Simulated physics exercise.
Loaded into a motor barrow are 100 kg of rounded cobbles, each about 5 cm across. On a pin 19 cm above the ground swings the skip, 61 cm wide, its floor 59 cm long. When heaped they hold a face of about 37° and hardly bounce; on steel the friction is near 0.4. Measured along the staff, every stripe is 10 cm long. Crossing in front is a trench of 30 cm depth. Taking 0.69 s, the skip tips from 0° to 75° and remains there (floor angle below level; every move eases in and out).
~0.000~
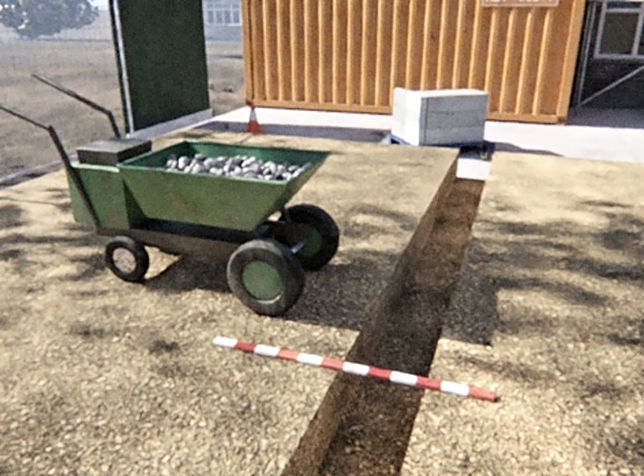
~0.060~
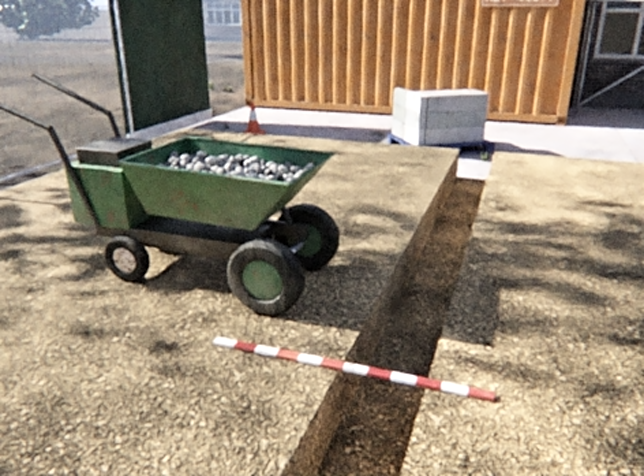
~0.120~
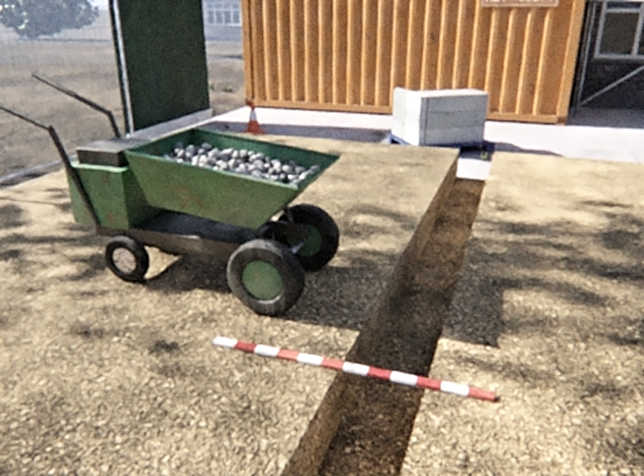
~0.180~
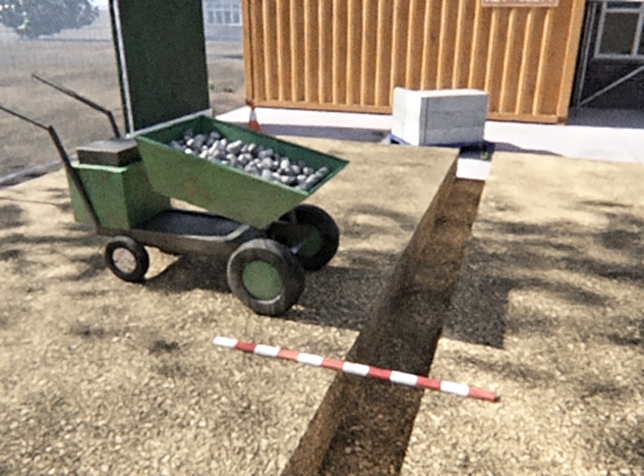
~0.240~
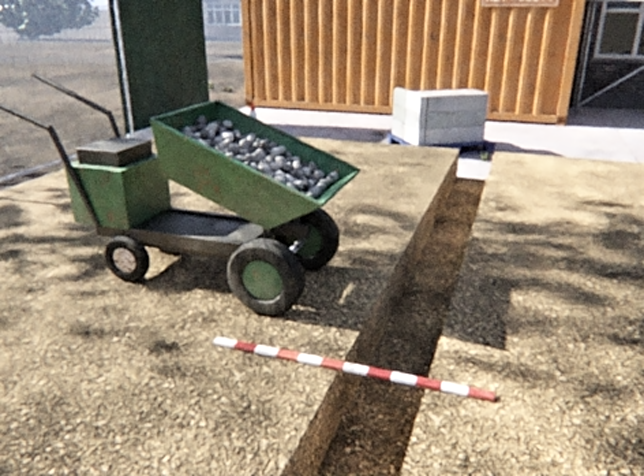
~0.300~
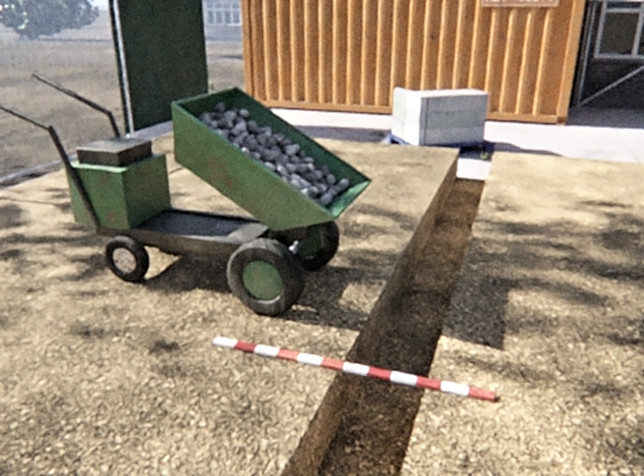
In the video, a green motor barrow loaded with rounded grey stones stands beside a narrow trench, behind a red-and-white staff on the ground. Its skip tilts steadily toward the right, the rear rising while the barrow's wheels stay still.
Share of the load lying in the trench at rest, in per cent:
72 per cent.
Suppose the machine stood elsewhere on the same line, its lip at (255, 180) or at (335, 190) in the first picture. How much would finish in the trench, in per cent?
95 %, then 20 %.
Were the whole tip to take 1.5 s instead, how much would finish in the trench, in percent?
Something close to 90 per cent.
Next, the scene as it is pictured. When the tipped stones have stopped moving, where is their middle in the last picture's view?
Their middle ends up near (428, 347).
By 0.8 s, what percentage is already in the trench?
Some 35 per cent of the load by that point.
After 0.5 s the floor is at 64°; 100 % in the skip; the foremost stones are at (363, 243).
After 0.8 s the floor is at 75°; 65 % in the skip, 34 % in the trench, 1 % past the trench; the foremost stones are at (449, 309).
After 1.1 s the floor is at 75°; 5 % in the skip, 66 % in the trench, 28 % past the trench; the foremost stones are at (615, 327).
After 3.1 s the floor is at 75°; 0 % in the skip, 72 % in the trench, 28 % past the trench; the foremost stones are past the picture's edge.
